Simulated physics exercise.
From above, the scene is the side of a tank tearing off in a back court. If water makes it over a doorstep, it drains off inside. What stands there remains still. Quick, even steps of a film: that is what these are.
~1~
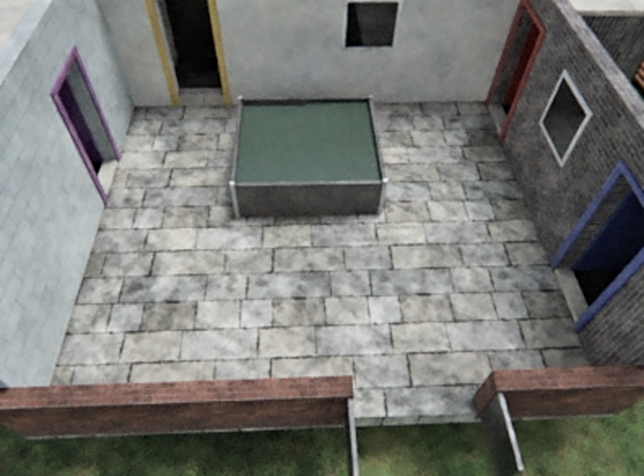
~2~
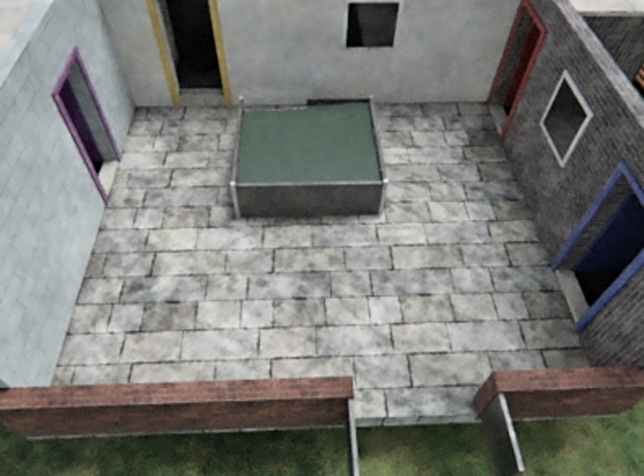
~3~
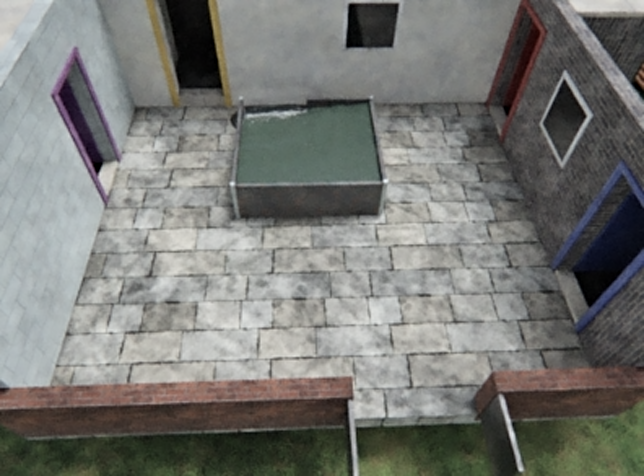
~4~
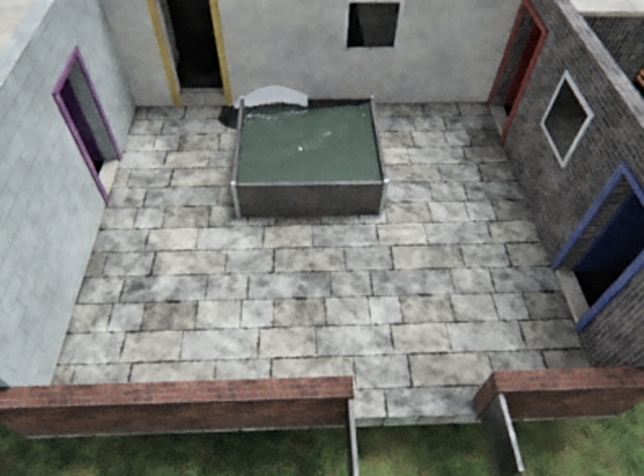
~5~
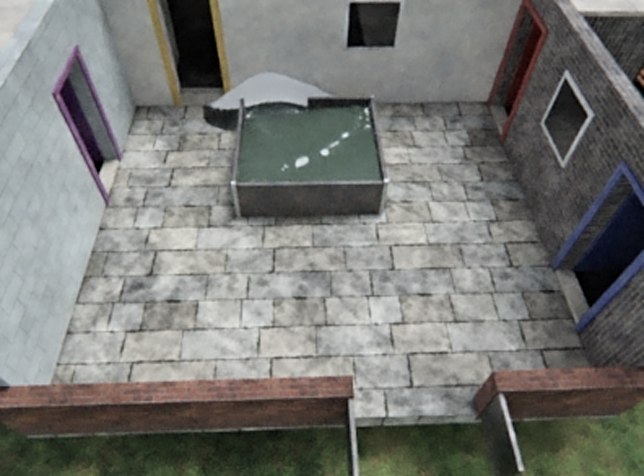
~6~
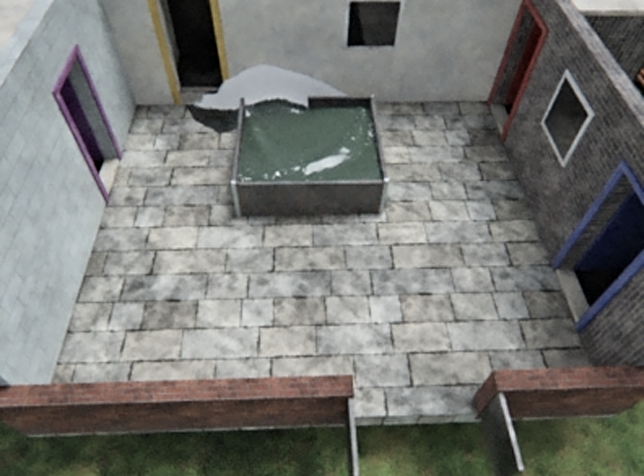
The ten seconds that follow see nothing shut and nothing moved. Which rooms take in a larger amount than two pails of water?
Red door: Over the line on that one; blue door: Not over the line on that one; yellow door: Not over the line on that one; purple door: Over the line on that one.
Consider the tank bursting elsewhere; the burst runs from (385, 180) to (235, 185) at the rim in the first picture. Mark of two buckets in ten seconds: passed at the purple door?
Result - purple door: Within bounds.
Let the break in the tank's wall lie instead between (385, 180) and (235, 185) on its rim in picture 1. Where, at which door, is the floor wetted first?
It would be the blue door.
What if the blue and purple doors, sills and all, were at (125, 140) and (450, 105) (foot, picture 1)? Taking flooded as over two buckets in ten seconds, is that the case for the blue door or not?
As it turns out, the blue one runs over.
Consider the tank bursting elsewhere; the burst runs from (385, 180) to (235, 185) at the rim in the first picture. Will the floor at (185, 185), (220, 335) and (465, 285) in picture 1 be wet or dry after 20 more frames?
Untouched, submerged, submerged.
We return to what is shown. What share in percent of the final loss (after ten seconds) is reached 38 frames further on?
My figure is about 65 in a hundred.
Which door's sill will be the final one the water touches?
That is the blue one.
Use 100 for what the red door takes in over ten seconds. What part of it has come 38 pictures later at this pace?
That share would be near 90 %.
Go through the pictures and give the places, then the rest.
In the first picture, the water tank at (307, 141) is whole and still.
In the second picture, water pours out on the water tank's far side and has run to a hidden place.
In the third picture, water pours out on the water tank's far side and has run to a hidden place.
In the fourth picture, water pours out on the water tank's far side and has run to (229, 107).
In the fifth picture, the front is at (208, 107), out from the gap on the water tank's far side.
In the sixth picture, the front is at (193, 106), out from the gap on the water tank's far side.
A moment on, water covers 15 % of the floor; the red door not reached, the blue door not reached, the yellow door under two buckets in, the purple door not reached.
Next, water covers 25 % of the floor; the red door wet at the sill, nothing in, the blue door not reached, the yellow door under two buckets in, the purple door under two buckets in.
Then, water covers 45 % of the floor; the red door far over two buckets in, the blue door not reached, the yellow door under two buckets in, the purple door over two buckets in.
Later, water covers 85 % of the floor; the red door far over two buckets in, the blue door wet at the sill, nothing in, the yellow door under two buckets in, the purple door over two buckets in.
In the end, water covers 95 % of the floor; the red door far over two buckets in, the blue door wet at the sill, nothing in, the yellow door under two buckets in, the purple door over two buckets in.
